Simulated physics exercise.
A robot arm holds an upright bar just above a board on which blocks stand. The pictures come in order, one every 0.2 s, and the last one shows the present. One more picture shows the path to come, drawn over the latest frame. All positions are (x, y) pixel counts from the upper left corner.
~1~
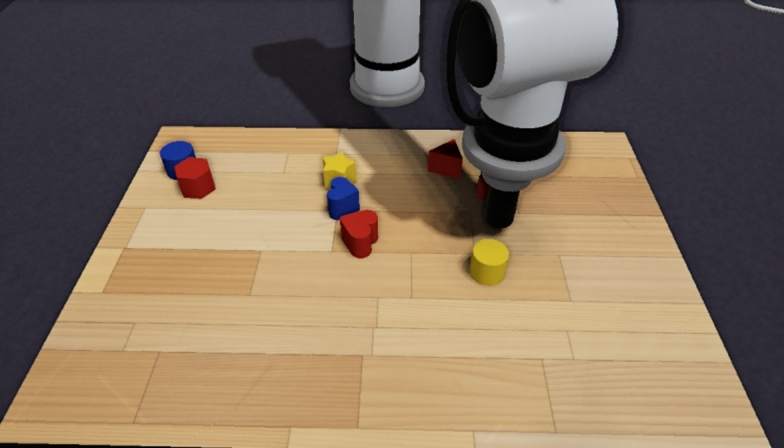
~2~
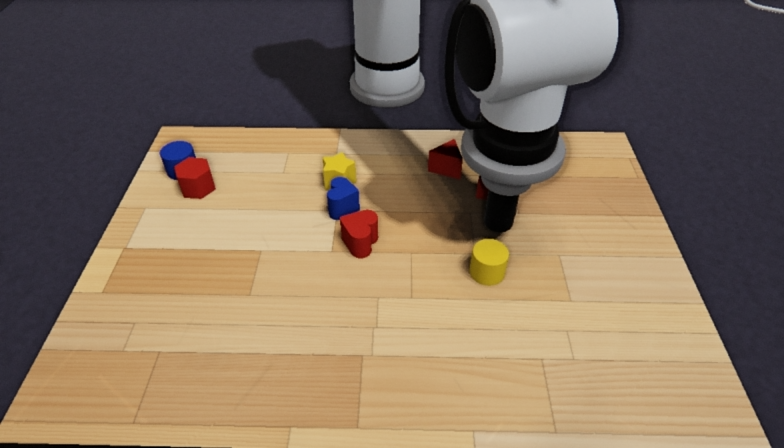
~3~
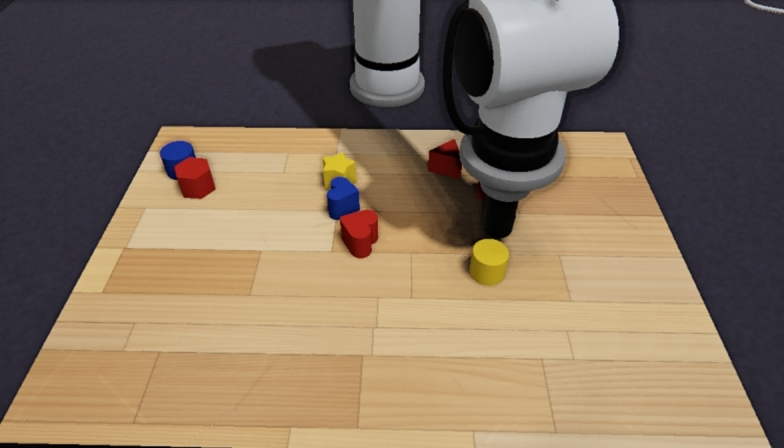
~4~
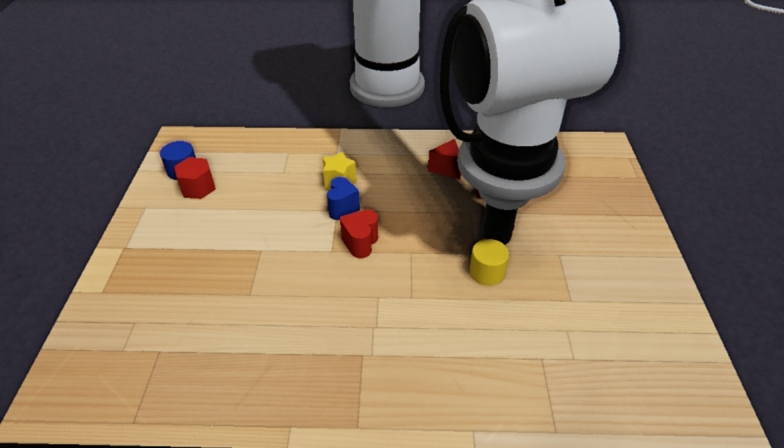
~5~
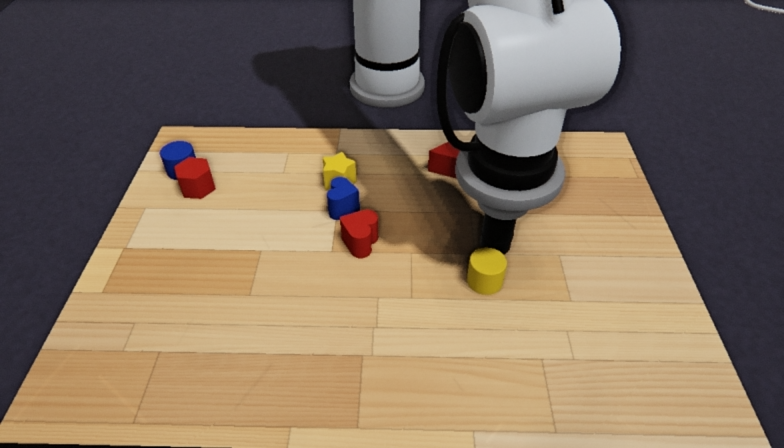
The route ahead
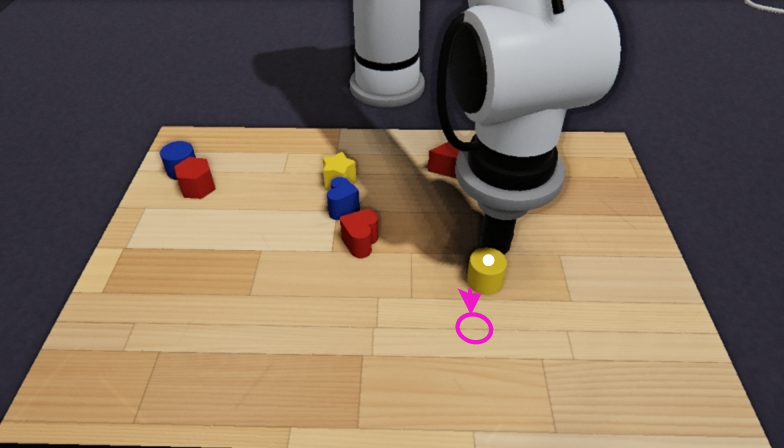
A robot arm over a wooden board slowly eased its dark upright bar toward the near side, then nudged the yellow round block slightly the same way, while the red and blue blocks stayed still.
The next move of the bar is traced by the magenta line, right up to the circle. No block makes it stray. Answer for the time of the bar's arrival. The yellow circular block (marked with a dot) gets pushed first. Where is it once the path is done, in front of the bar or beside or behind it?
My answer is that the yellow circular block is still ahead.
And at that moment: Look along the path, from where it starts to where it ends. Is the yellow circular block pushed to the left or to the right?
It will end up to the left.
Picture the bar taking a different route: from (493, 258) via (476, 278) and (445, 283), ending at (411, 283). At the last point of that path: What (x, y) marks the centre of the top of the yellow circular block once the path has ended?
Its top centre is at about (474, 289).
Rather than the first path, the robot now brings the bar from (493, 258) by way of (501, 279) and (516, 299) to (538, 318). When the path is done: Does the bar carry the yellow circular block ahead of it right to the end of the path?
No.
Drawn move, from (493, 258) by way of (476, 276) and (469, 300) to (474, 328); the dot is on the yellow circular block.
On the path given first. One third of the way, bar at (478, 265); yellow circular block at (479, 283).
Two thirds of the way, bar at (471, 289); yellow circular block at (479, 309).
At the end, bar at (476, 317); yellow circular block at (486, 339).
